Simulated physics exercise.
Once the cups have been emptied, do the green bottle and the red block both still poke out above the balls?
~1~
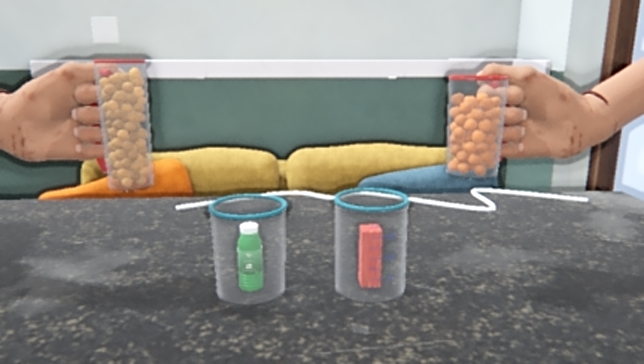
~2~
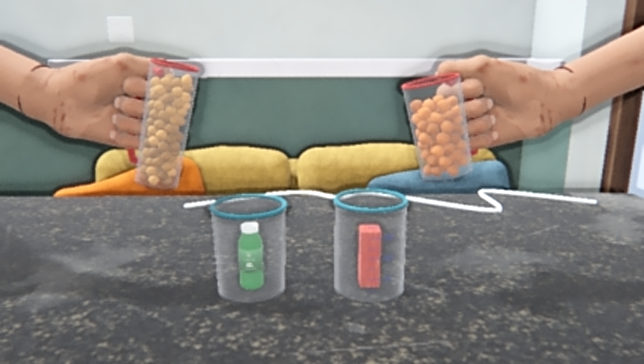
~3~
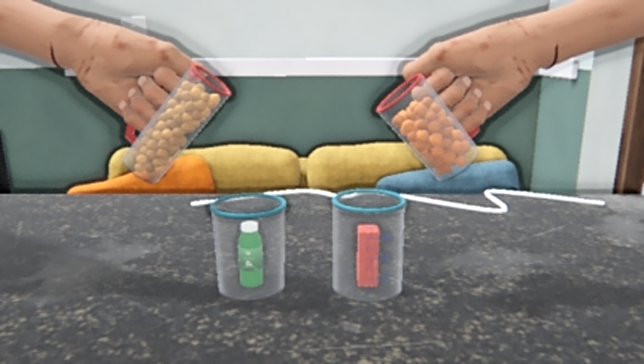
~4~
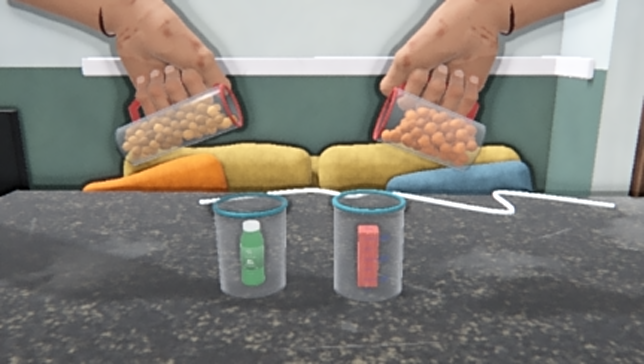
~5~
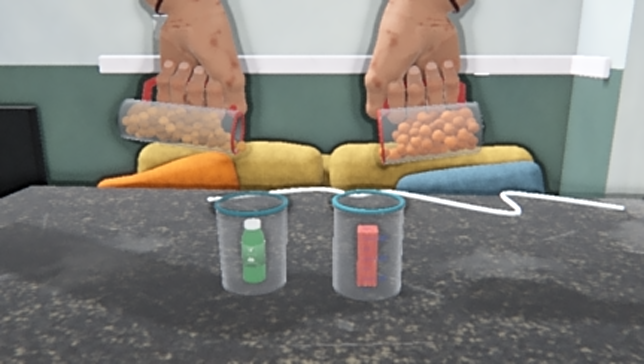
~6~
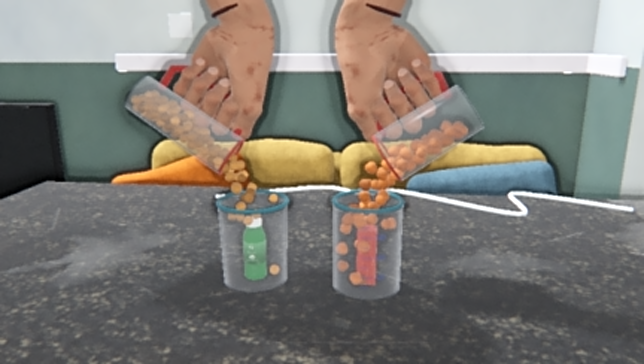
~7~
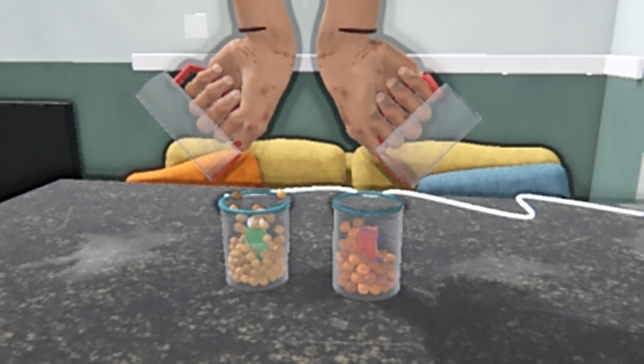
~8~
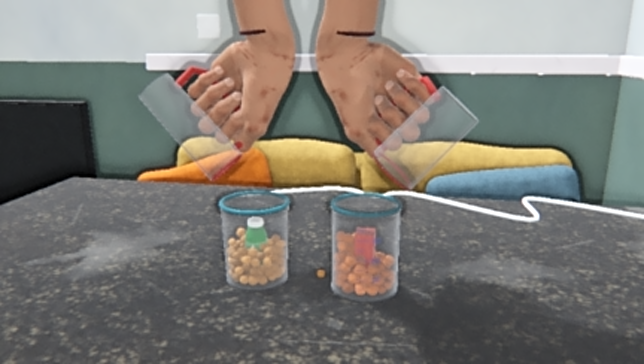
Yes, both do. The top of the green bottle on the left and the top of the red block on the right stay above the surface of the balls.
